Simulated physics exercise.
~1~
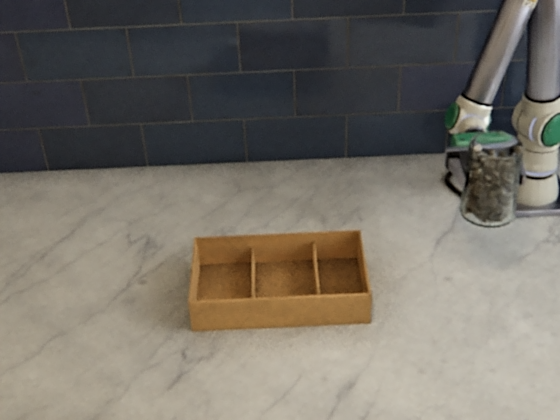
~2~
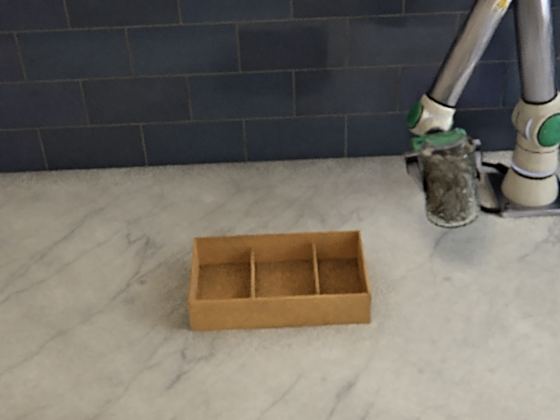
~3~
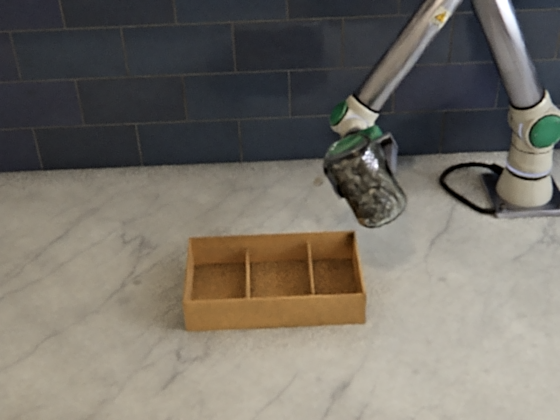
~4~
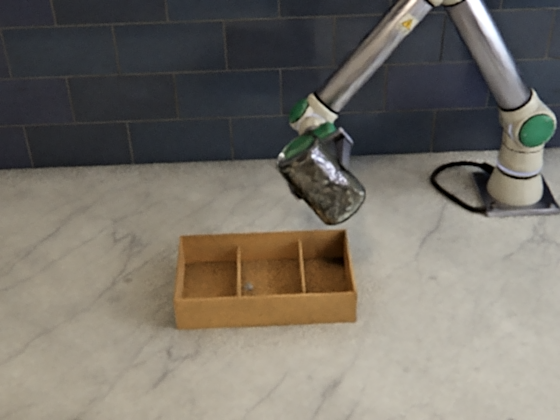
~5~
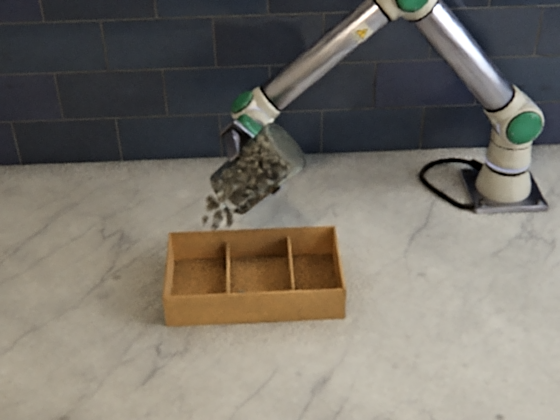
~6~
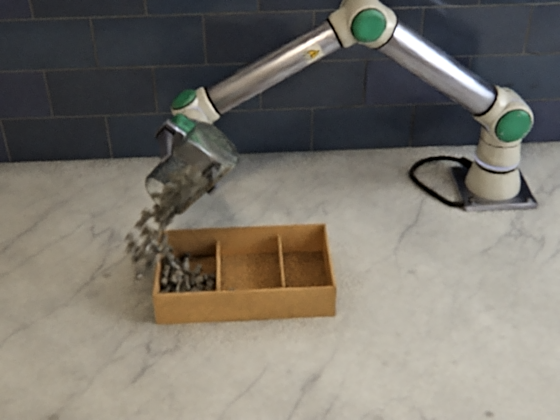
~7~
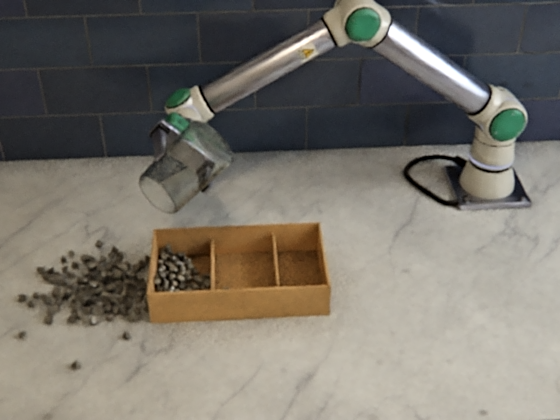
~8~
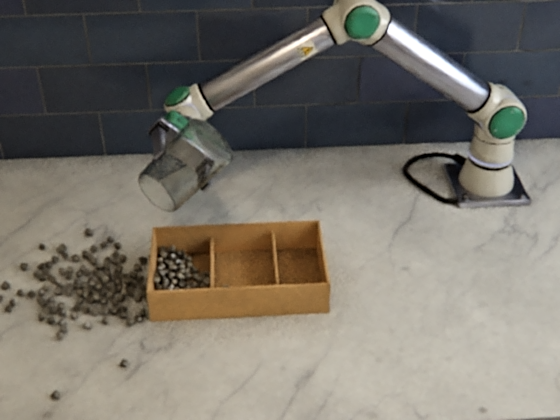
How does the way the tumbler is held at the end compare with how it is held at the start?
At the start the arm holds the tumbler upright, but by the end it is tipped upside down with its mouth pointing down to the left.
